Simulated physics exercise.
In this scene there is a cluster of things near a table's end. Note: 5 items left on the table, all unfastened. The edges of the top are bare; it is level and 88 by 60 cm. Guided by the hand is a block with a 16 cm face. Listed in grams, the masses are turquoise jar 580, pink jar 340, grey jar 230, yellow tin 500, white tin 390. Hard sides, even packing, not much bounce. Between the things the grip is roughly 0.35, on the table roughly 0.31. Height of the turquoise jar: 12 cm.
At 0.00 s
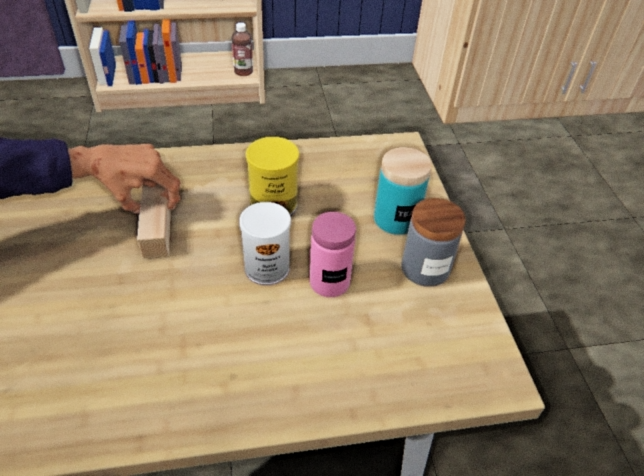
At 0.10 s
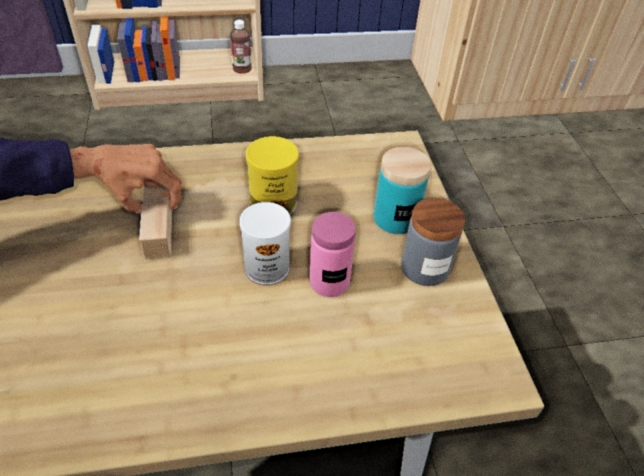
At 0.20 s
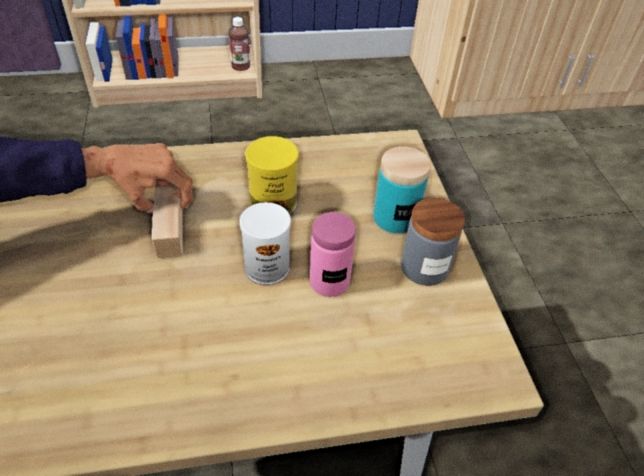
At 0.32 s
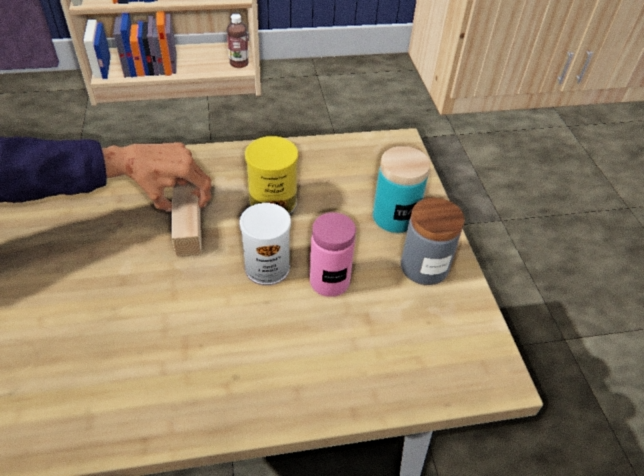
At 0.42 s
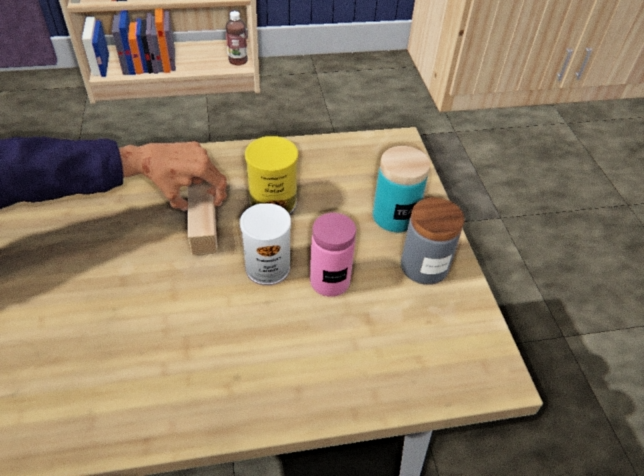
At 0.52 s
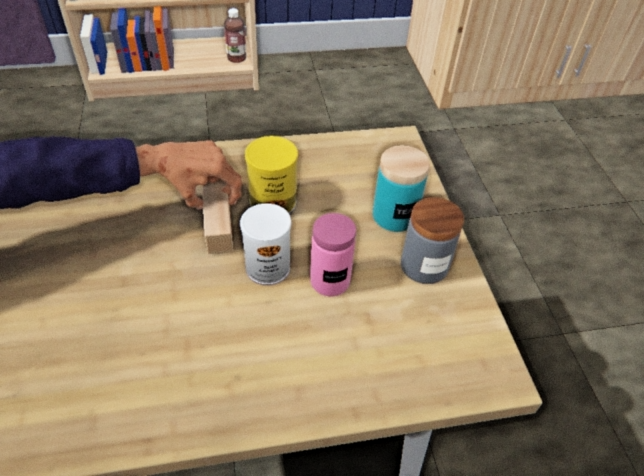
In the video, a hand slides a small wooden block rightward across a wooden table, from the left toward a group of yellow, white, pink, turquoise and grey containers, which stay in place as the block draws closer.
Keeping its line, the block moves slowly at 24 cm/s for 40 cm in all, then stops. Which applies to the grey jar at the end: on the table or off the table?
The grey jar ends up on.
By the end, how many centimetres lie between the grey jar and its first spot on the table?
It ends about 0 centimetres from where it started.
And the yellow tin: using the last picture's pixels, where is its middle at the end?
It settles somewhere near (427, 160).
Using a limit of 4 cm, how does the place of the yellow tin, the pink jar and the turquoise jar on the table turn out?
Here is how it goes: The yellow tin moves off; next, the pink jar remains near its start; last, the turquoise jar moves off.
Around 1.12 s, pusher on by 24 cm; yellow tin shifted 11 cm.
Around 1.52 s, pusher on by 34 cm; yellow tin shifted 21 cm; turquoise jar shifted 2 cm.
Finally (2.2 s), not toppled but over 4 cm from the start, turquoise jar and yellow tin; the other 3 still in place (within 4 cm). Final places as that camera would see them, grey jar near (431, 242).
